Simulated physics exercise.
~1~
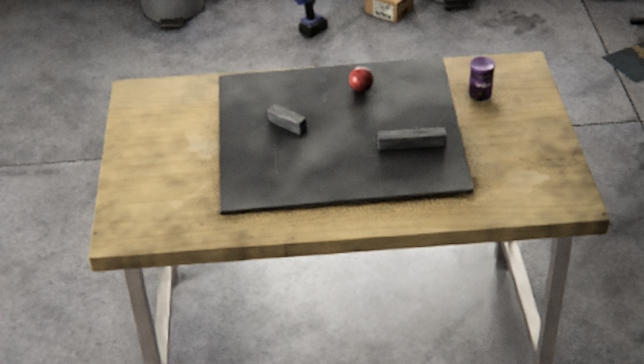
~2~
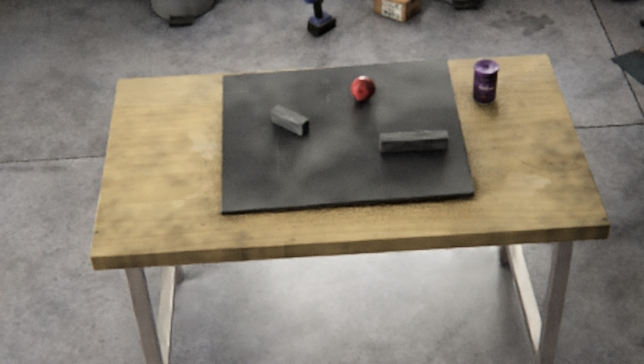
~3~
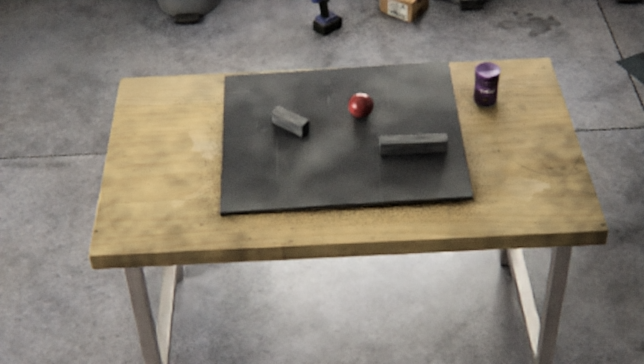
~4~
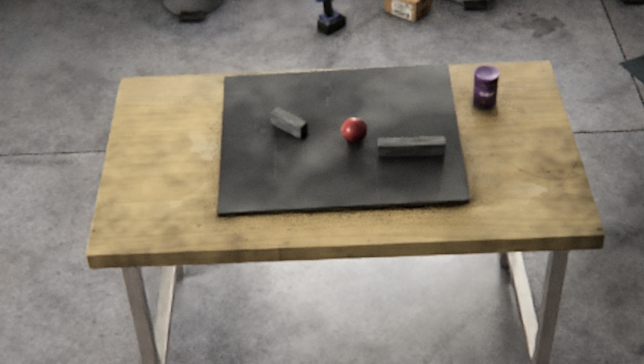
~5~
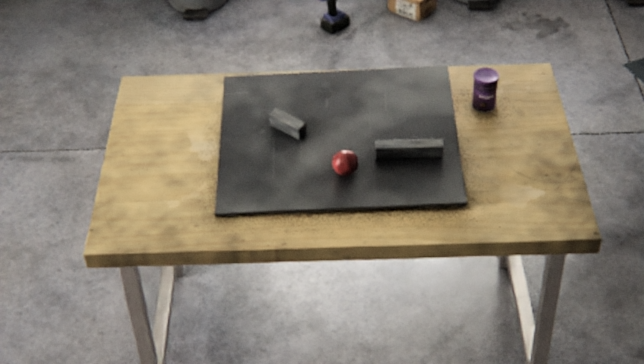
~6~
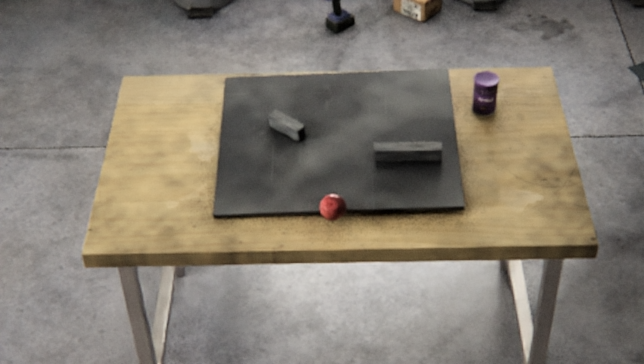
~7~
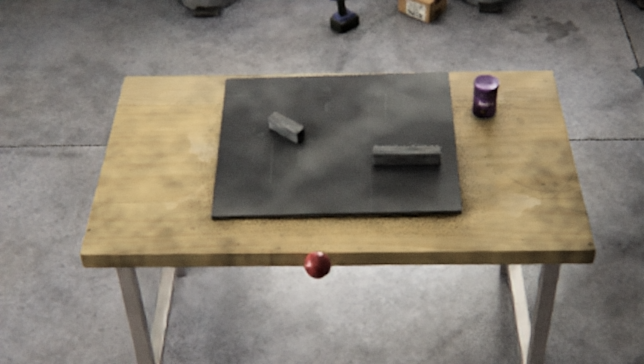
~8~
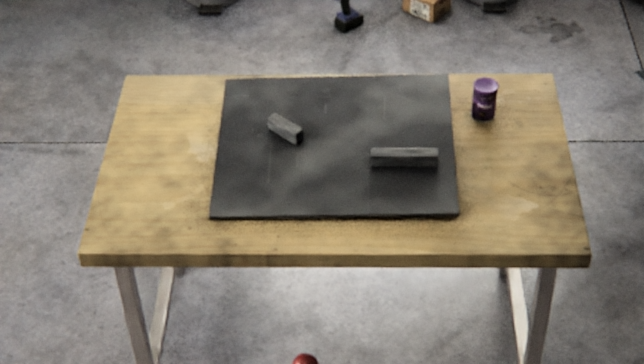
A wooden table with pale legs stands on a grey concrete floor, seen from above and in front as the view drifts slightly sideways. A dark square board lies on it, with two dark grey blocks on top, one left of centre and one to the right, and a purple tin stands beyond the board's right corner. A red apple near the board's far edge rolls towards the viewer, passing between the blocks and veering slightly left. It crosses the near edge of the board, leaves the table's front and drops towards the floor, ending low in view, while the blocks and tin stay put.
